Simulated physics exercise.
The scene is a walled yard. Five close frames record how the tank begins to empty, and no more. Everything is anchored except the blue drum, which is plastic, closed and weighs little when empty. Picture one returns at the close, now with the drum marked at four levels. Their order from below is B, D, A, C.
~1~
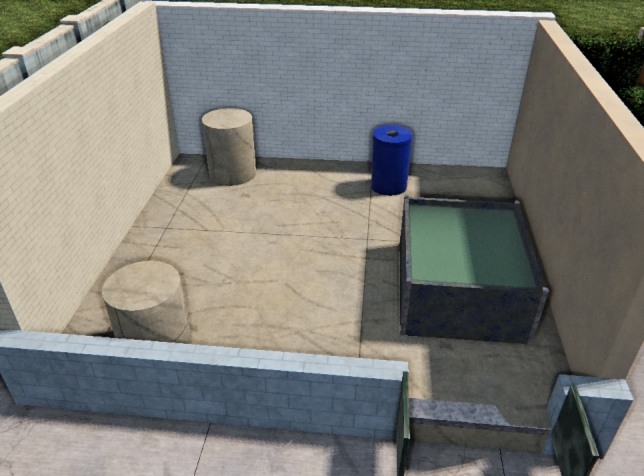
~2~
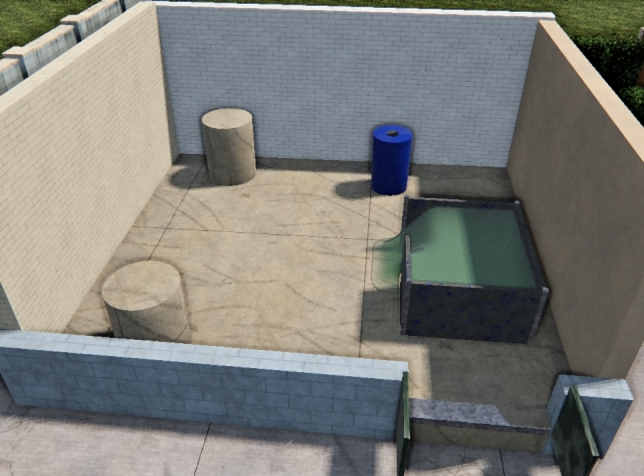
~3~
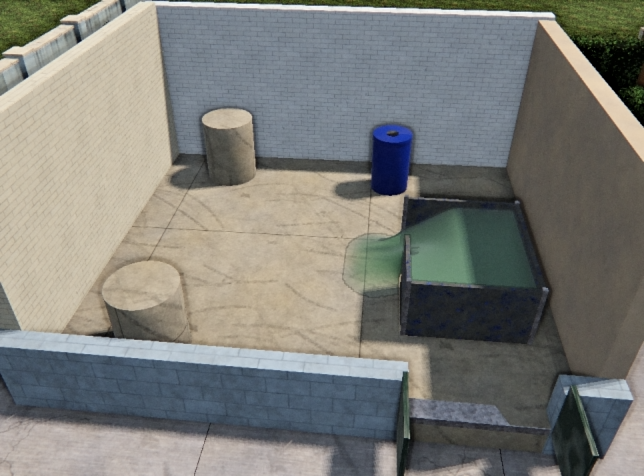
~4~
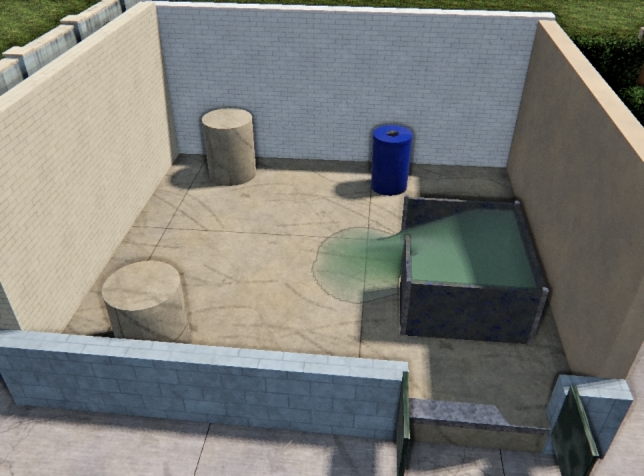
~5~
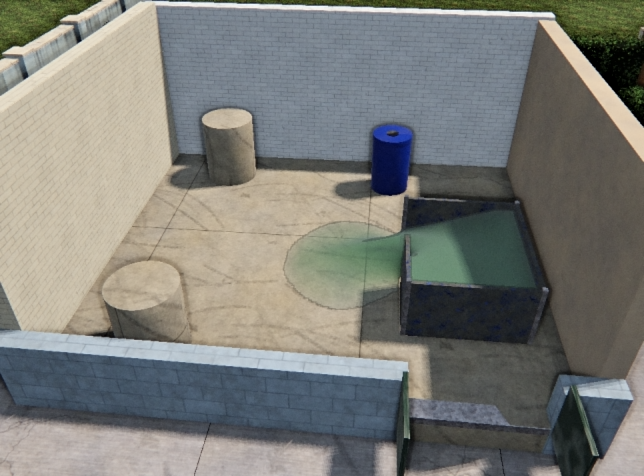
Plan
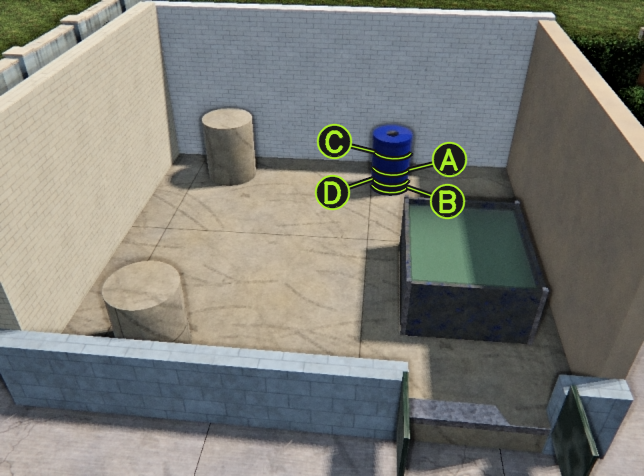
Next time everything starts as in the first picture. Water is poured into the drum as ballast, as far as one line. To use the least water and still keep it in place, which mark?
I would pick line B.
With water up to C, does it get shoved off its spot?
No.
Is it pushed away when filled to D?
No.
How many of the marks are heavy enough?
All four.
On the marked copy, A at (390, 175); B at (389, 192); C at (392, 158); D at (390, 186); from the bottom up B, D, A, C.
With A, it does not move.
With B, it does not move.
With C, it does not move.
With D, it does not move.
